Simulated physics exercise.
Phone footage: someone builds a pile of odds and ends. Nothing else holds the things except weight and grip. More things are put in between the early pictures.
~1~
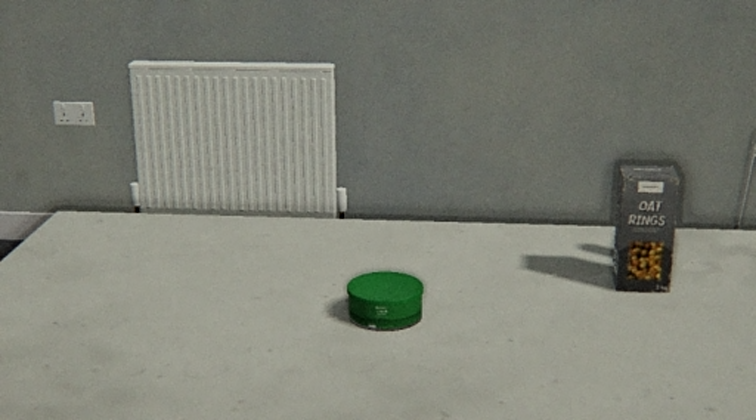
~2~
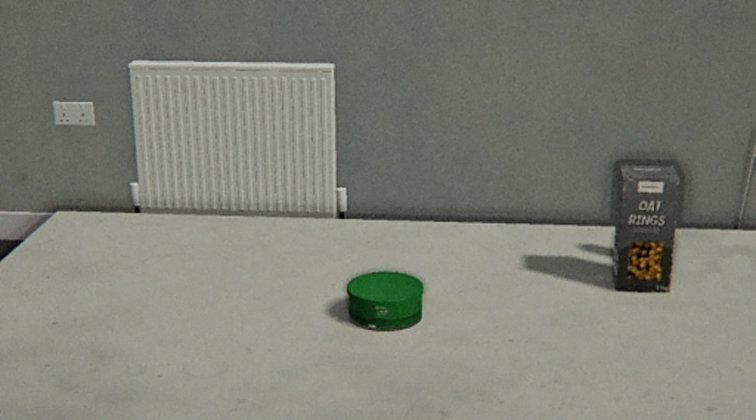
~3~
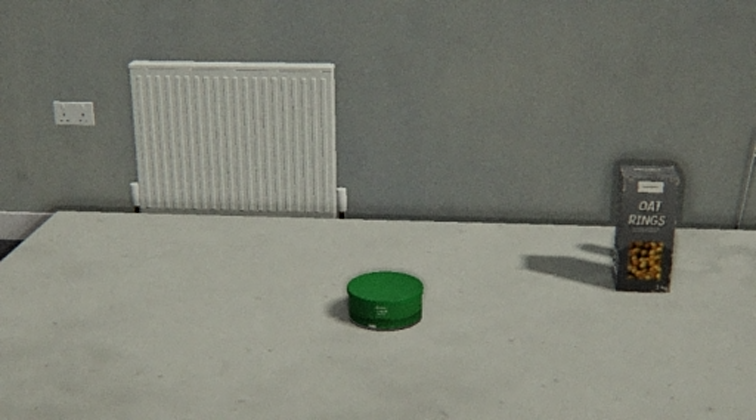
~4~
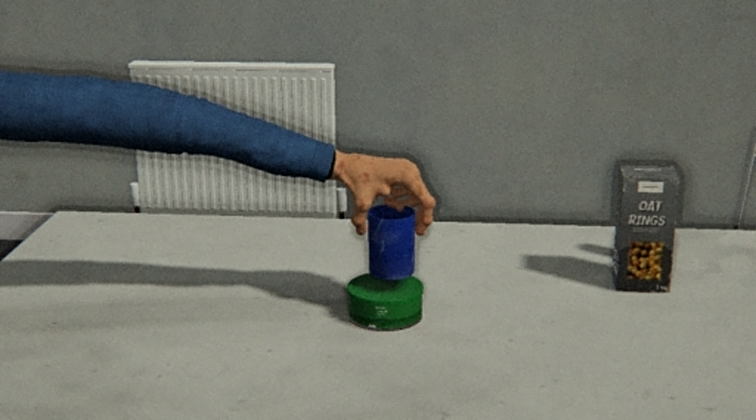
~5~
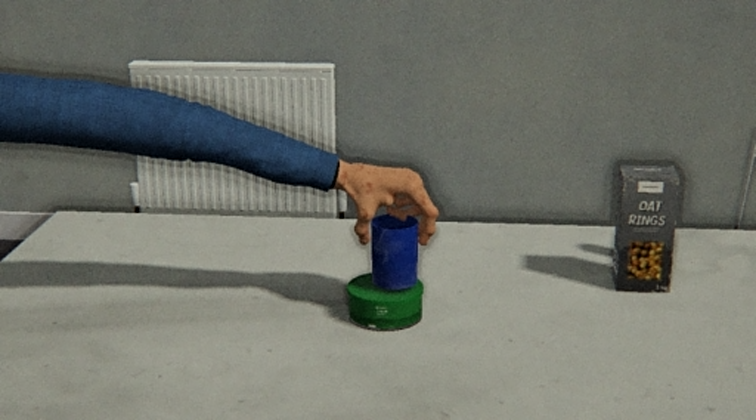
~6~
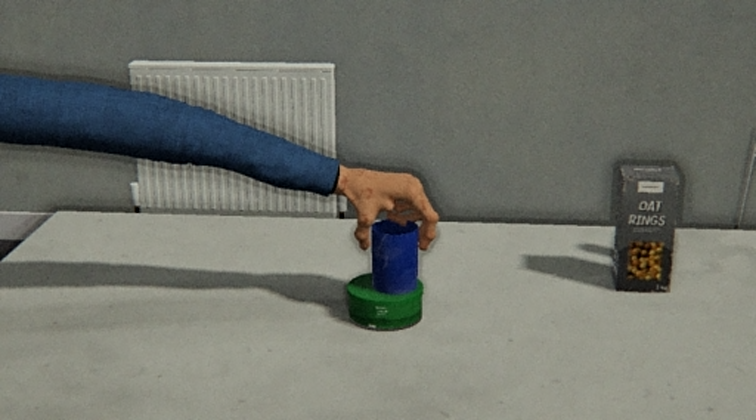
On a pale table, a hand lowers a blue cup onto a green tub.
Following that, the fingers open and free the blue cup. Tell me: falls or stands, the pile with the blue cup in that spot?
The pile copes with it, I'd say.
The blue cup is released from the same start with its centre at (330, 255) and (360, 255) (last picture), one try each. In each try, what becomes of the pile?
Case one: The pile topples; case two: It stands firm.
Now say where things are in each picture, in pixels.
In the first picture, the last thing is not in view yet; grey carton (645, 229).
In the second picture, the last thing is not in view yet; green tub (385, 301).
In the third picture, the last thing is not in view yet.
The fourth picture shows on its way; blue cup (392, 242); grey carton (645, 229).
The fifth picture shows on its way; blue cup (395, 251); green tub (385, 301).
The sixth picture shows set down, still held; blue cup (395, 257).
Then, 0.70 s past the last view, nothing moves.
Then, 1.60 s past the last view, blue cup resting near (395, 257).
Finally, all 4 still in place. Final places as the last picture's camera would see them, blue cup near (395, 257). The pile stays up.
